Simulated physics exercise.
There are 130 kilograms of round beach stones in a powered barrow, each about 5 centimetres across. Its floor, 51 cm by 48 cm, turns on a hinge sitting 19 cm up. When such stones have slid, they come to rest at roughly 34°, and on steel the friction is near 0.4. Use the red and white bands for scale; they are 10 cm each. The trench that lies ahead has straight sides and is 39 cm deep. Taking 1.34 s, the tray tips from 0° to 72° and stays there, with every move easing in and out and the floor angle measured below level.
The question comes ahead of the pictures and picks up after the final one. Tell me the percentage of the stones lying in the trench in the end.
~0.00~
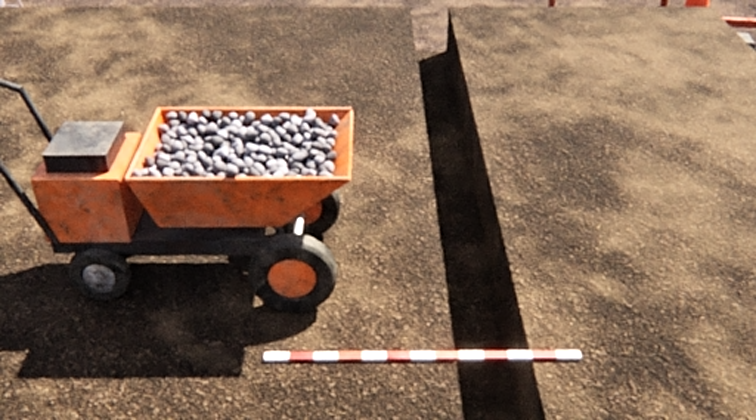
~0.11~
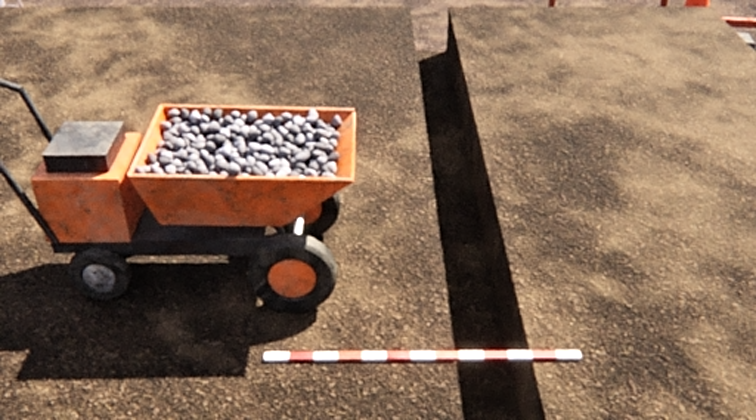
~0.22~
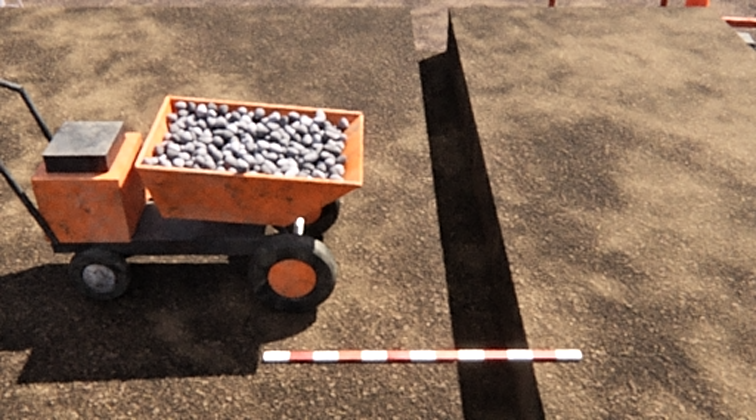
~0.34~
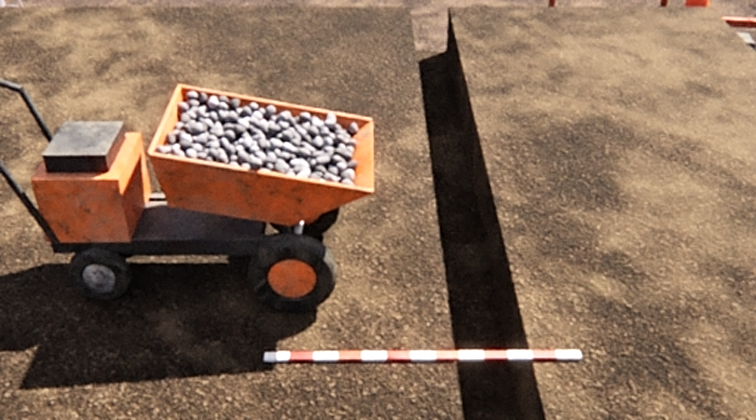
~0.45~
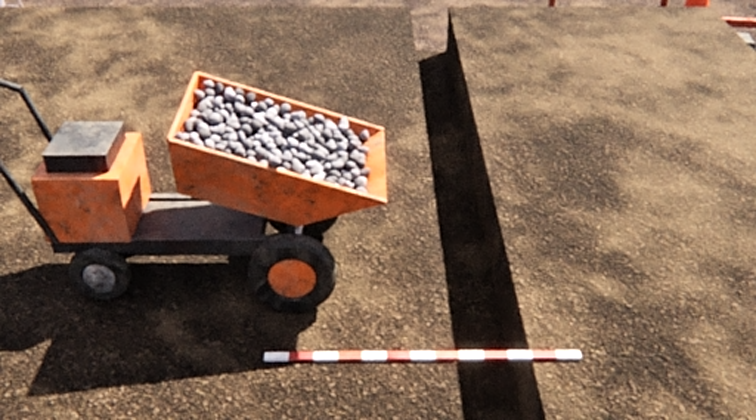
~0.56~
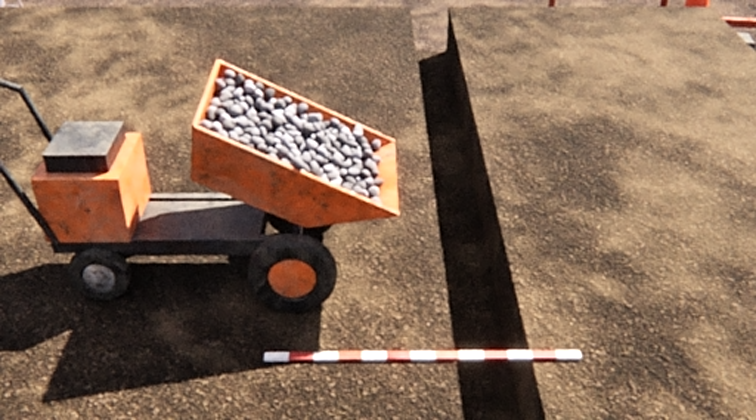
Close to 89 %.
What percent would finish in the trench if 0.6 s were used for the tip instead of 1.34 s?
That works out at about 90 in a hundred.
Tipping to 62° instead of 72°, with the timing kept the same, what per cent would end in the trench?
The trench would hold about 100% of it.
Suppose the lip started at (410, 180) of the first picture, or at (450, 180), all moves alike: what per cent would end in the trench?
Around 60% for the first place and 20% for the second.
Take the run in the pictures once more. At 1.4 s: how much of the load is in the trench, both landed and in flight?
At that moment: Approx. 65 %.
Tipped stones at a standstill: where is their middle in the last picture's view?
I'd point somewhere around (471, 317).
After 1.0 s the floor is at 61°; 97 % in the tray, 3 % short of the trench; the foremost stones are at (441, 249).
After 1.4 s the floor is at 72°; 26 % in the tray, 9 % short of the trench, 65 % in the trench; the foremost stones are at (505, 324).
After 1.8 s the floor is at 72°; 5 % in the tray, 10 % short of the trench, 85 % in the trench; the foremost stones are at (546, 305).
After 3.7 s the floor is at 72°; 0 % in the tray, 10 % short of the trench, 89 % in the trench; the foremost stones are at (583, 316).
